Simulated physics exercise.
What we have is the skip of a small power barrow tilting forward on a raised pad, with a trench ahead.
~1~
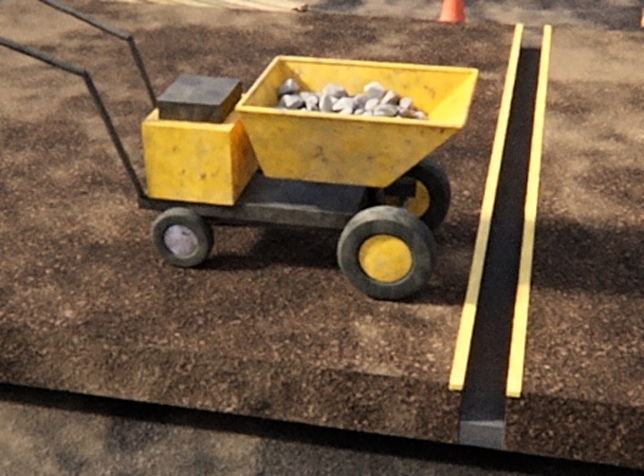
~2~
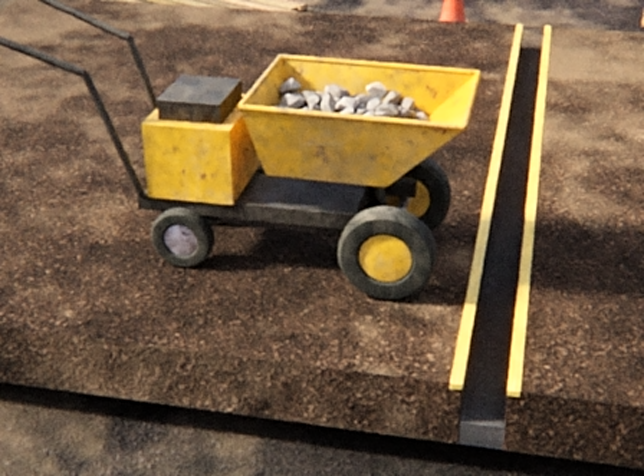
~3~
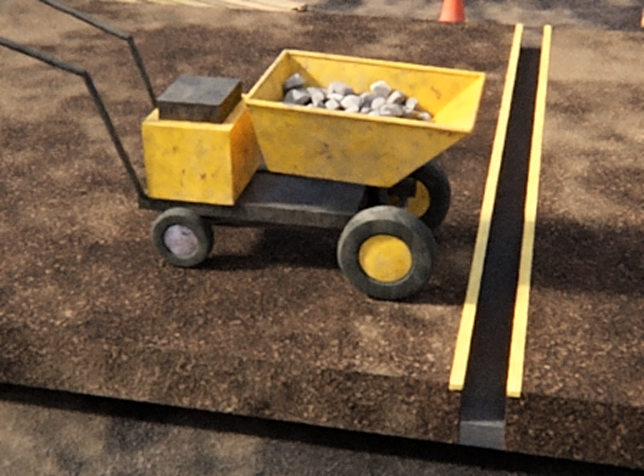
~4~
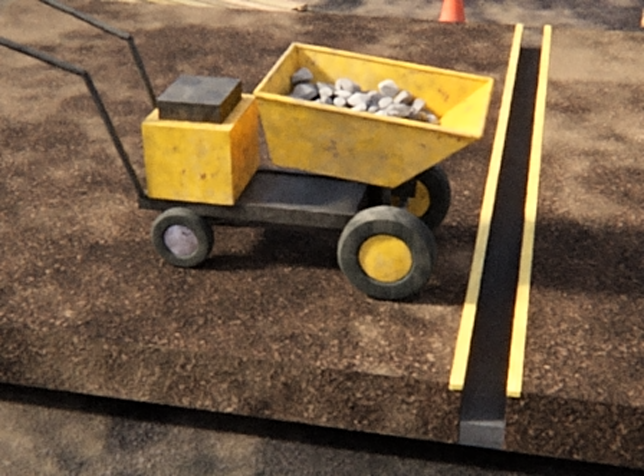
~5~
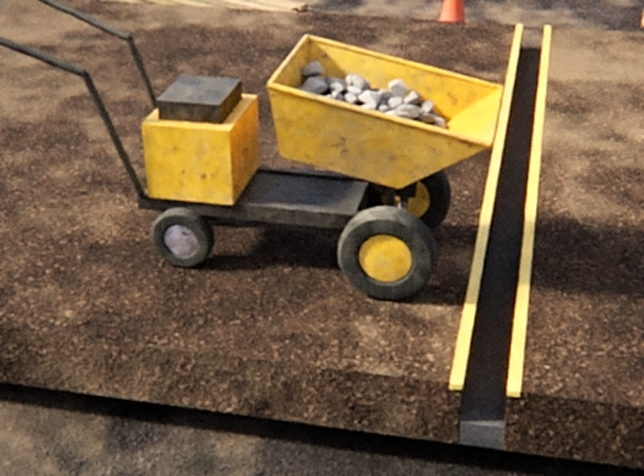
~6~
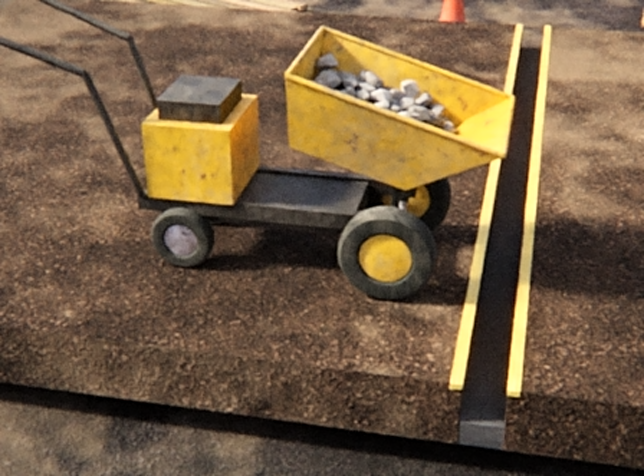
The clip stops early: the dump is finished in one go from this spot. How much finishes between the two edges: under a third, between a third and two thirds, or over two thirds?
It catches less than a third.
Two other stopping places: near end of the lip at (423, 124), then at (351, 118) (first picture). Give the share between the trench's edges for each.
Roughly 10 per cent, and 40 per cent.
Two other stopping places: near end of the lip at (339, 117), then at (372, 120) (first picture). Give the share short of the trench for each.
Near 20 % and 0 %.
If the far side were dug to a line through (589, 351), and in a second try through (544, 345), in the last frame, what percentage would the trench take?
The first gives 70 %, the second 0 %.
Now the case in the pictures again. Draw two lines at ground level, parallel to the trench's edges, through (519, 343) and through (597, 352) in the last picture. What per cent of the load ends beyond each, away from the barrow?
In turn 70 and 40 in a hundred.
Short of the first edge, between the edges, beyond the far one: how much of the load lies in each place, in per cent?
Short: 0 %, between: 0 %, beyond: 70 %.
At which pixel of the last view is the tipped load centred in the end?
Near (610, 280).
Shortly afterwards, skip tipped steeply; the whole lot in the skip.
Next, skip tipped right over; the bulk in the skip; a little beyond it.
Some moments later, skip tipped right over; near a third in the skip; near two thirds beyond it.
In the end, skip tipped right over; near a third in the skip; none at all in or heaped over the trench; near two thirds beyond it.
